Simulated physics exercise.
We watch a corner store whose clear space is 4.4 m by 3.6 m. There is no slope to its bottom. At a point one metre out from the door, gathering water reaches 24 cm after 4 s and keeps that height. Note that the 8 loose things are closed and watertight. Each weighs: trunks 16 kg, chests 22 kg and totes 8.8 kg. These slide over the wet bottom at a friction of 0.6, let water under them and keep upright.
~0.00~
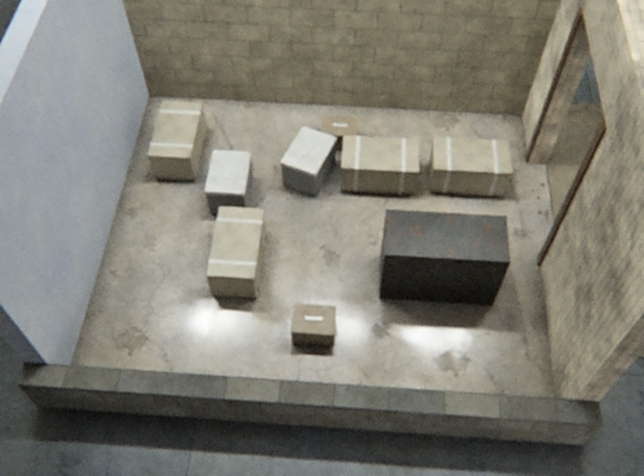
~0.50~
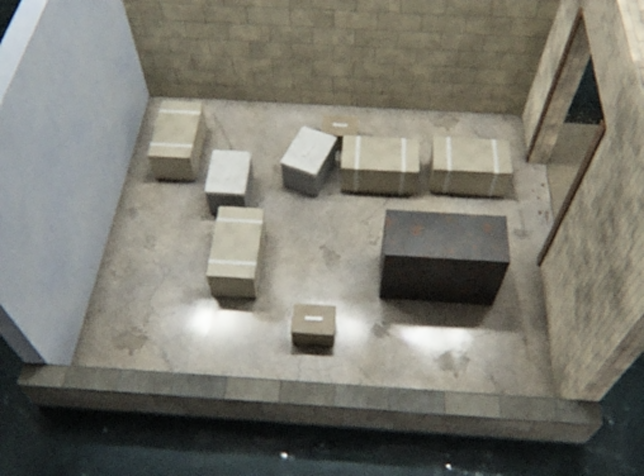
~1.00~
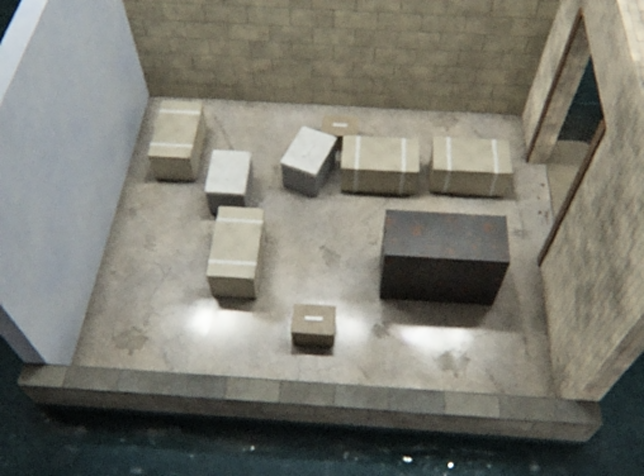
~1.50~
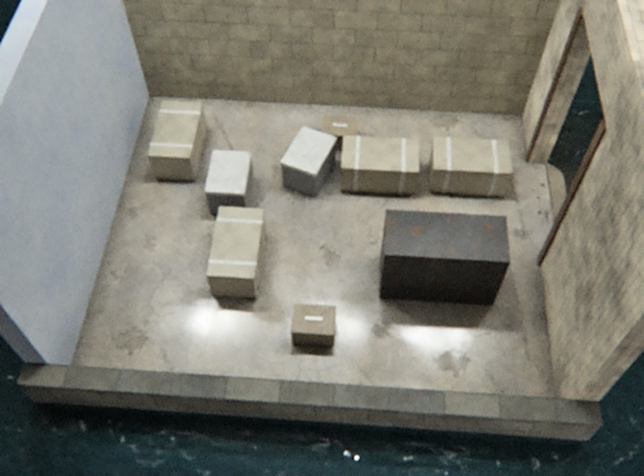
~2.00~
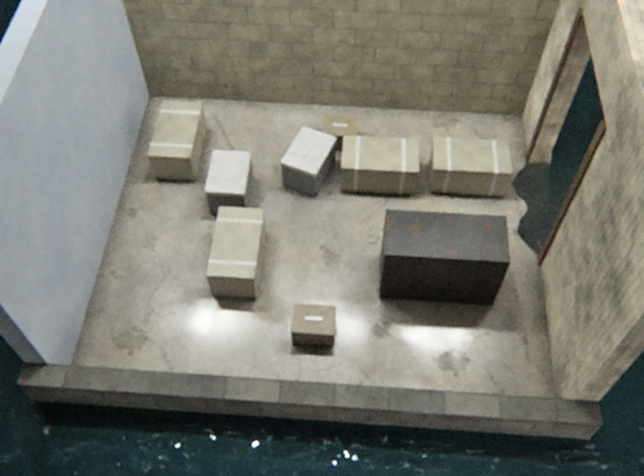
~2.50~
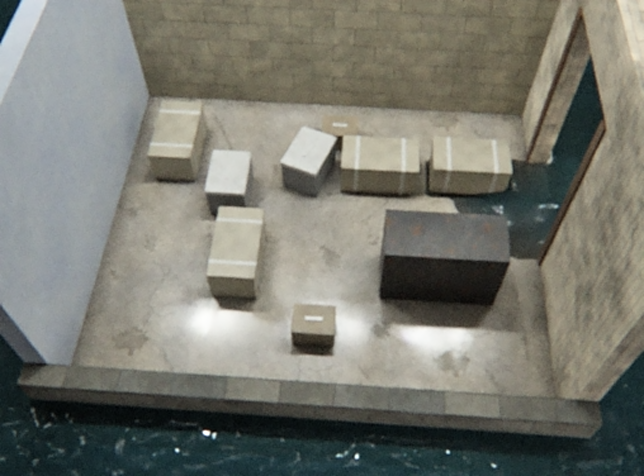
Dark water rising outside a small walled room, then creeping through the right-hand doorway across the floor among motionless boxes.
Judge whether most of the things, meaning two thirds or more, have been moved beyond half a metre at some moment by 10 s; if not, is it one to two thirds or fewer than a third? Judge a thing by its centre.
Yes, two thirds or more.
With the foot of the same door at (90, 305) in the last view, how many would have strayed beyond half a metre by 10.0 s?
The answer would then be 4.
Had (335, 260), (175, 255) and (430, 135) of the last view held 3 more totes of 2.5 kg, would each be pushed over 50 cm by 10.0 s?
Order as asked - exceeds the limit, exceeds the limit, exceeds the limit.
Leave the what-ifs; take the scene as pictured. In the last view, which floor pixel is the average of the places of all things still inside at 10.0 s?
Averaged position, last view: Near pixel (205, 228).
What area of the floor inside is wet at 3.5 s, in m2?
Wet: Near 3.0 m2.
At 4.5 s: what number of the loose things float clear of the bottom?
The count is 0.
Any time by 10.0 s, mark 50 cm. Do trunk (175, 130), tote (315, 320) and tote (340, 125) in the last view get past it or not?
So that's beyond it for the first, inside it for the second and beyond it for the last.
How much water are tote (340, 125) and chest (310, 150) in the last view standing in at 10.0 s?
About 18 and 17 cm.
After 3.5 s 0 of 8 are over 50 cm from their spots; 0 afloat.
After 4.5 s 0 of 8 are over 50 cm from their spots; 0 afloat.
After 7.0 s 5 of 8 are over 50 cm from their spots; 4 afloat.
After 10.0 s 7 of 8 are over 50 cm from their spots, and 7 have been at some point; 7 afloat.
